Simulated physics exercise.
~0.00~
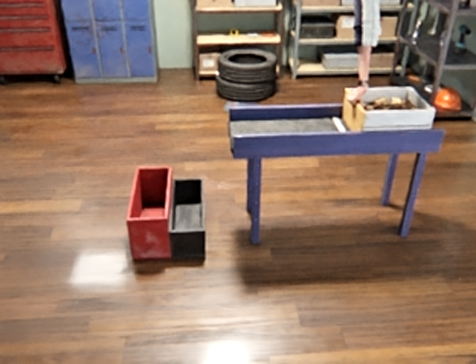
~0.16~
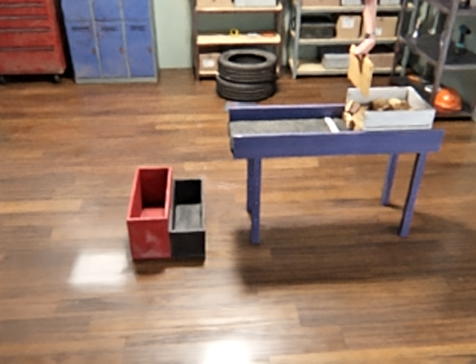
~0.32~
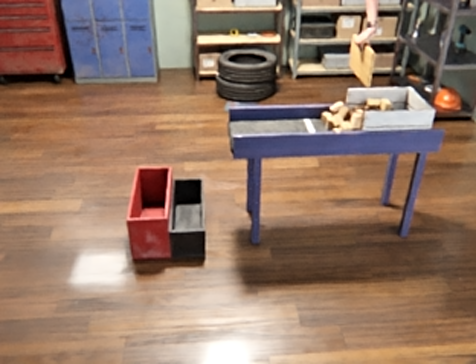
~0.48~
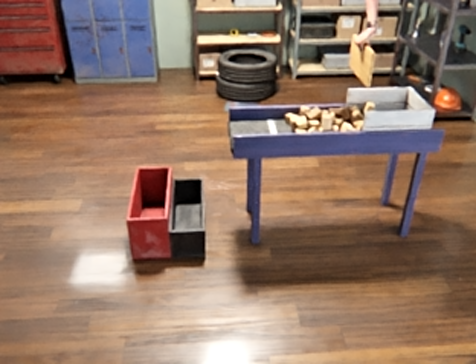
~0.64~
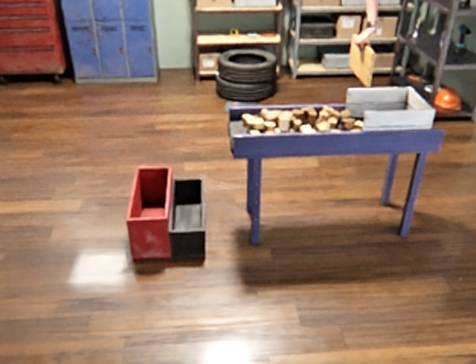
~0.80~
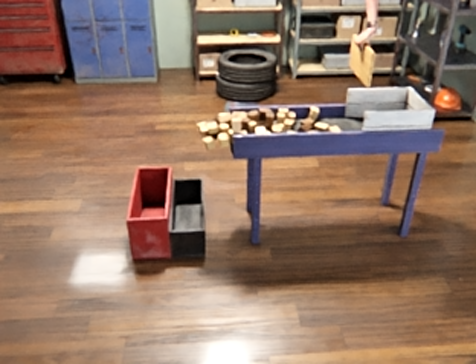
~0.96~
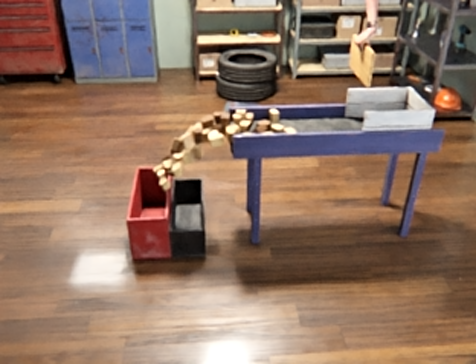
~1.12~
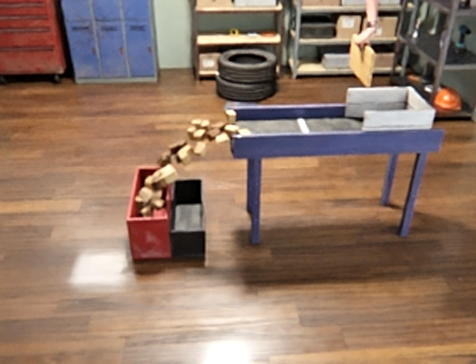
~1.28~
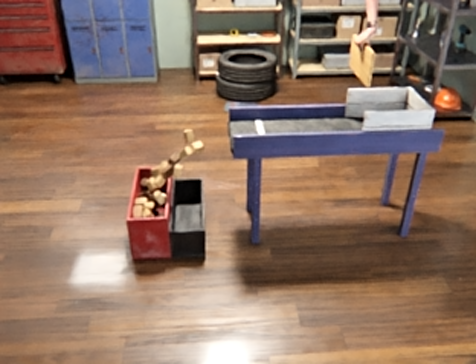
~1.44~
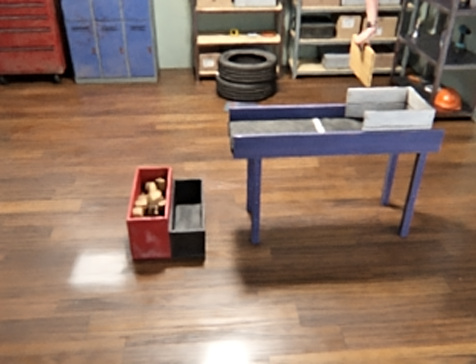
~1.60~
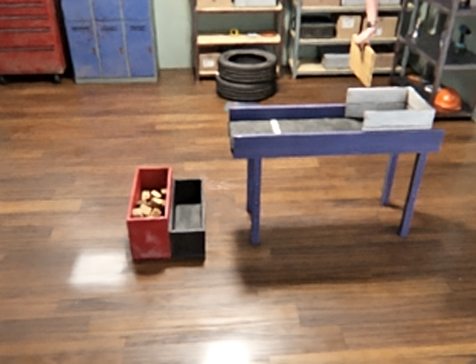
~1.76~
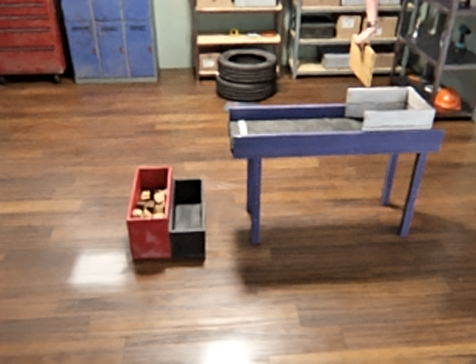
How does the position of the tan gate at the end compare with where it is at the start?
At the start the gate stands upright at the left end of the white pen, down at the belt. By the end it is held up in the air by a hand, well above the belt and still upright.
